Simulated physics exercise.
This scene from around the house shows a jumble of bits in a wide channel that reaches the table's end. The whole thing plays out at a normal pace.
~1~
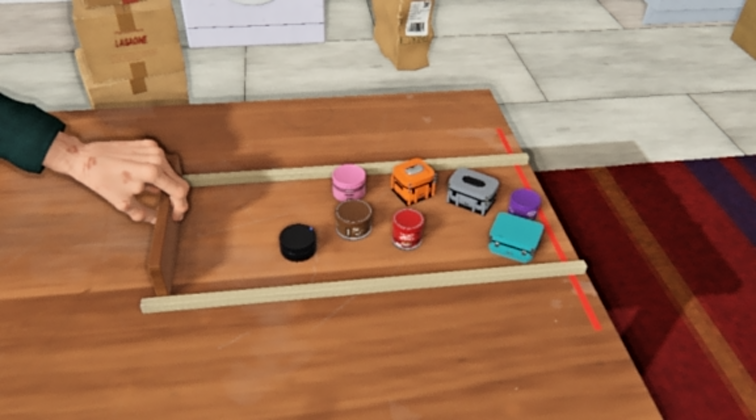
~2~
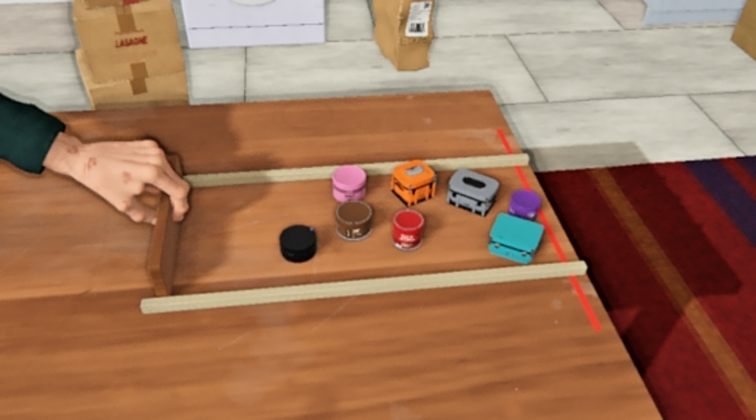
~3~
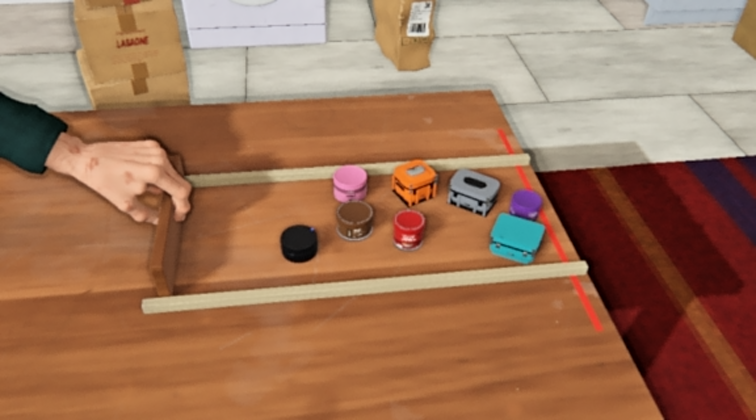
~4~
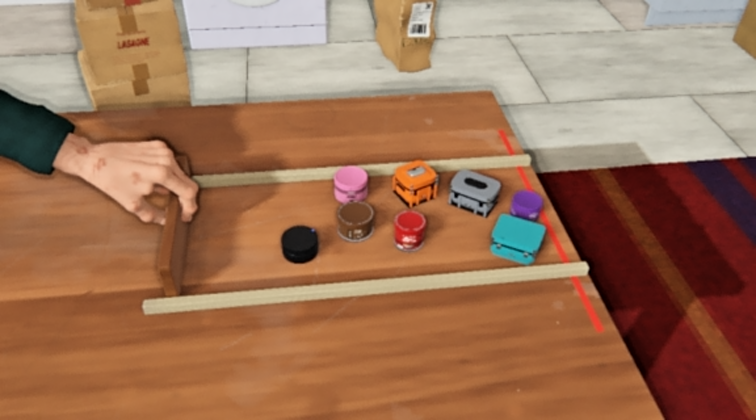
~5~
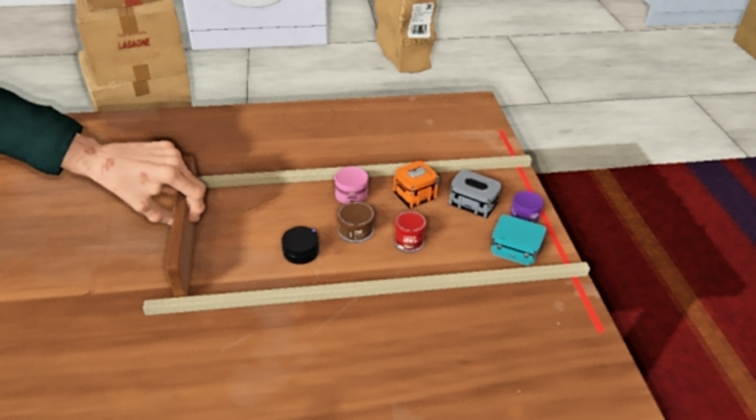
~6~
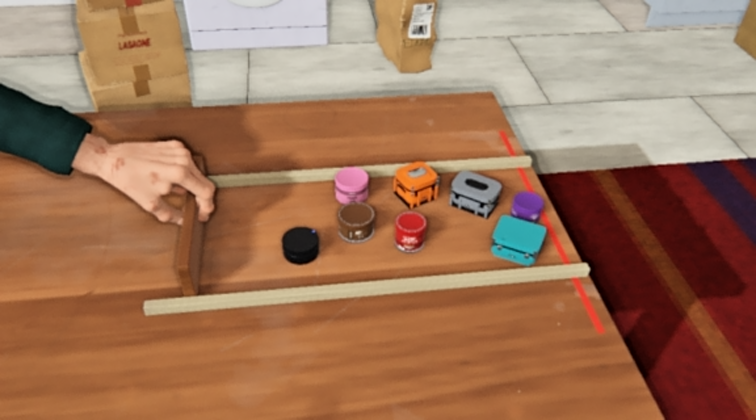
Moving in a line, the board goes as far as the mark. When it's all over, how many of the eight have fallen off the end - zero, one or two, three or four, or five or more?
Five or more have fallen off.
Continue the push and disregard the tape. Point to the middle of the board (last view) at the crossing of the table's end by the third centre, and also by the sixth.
First: Around (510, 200). Next: Around (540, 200).
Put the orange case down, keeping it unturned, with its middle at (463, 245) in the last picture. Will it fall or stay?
Placed like that, the orange case cannot stay.
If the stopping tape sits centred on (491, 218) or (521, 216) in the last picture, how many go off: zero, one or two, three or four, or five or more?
Count at position one: Either one or two; at position two: 3 or 4.
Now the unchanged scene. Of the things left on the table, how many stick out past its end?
1, I think.
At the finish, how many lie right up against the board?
The number is 1.
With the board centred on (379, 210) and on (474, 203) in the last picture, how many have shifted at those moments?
The number moved is 5 and then 8.
Soon after, none off yet; purple tub at rest near (527, 209); turquoise case at rest near (518, 241); grey case at rest near (475, 194).
After that, none off yet; purple tub at rest near (527, 209); turquoise case at rest near (518, 241); grey case moving near (482, 197).
And then, none off yet; purple tub tilting well over near (583, 231); turquoise case displaced about its own width near (561, 243); grey case displaced well along near (554, 200).
In the end, the number that fall off is five or more; gone, brown tin, pink tub, red tin, orange case, grey case, turquoise case and purple tub.
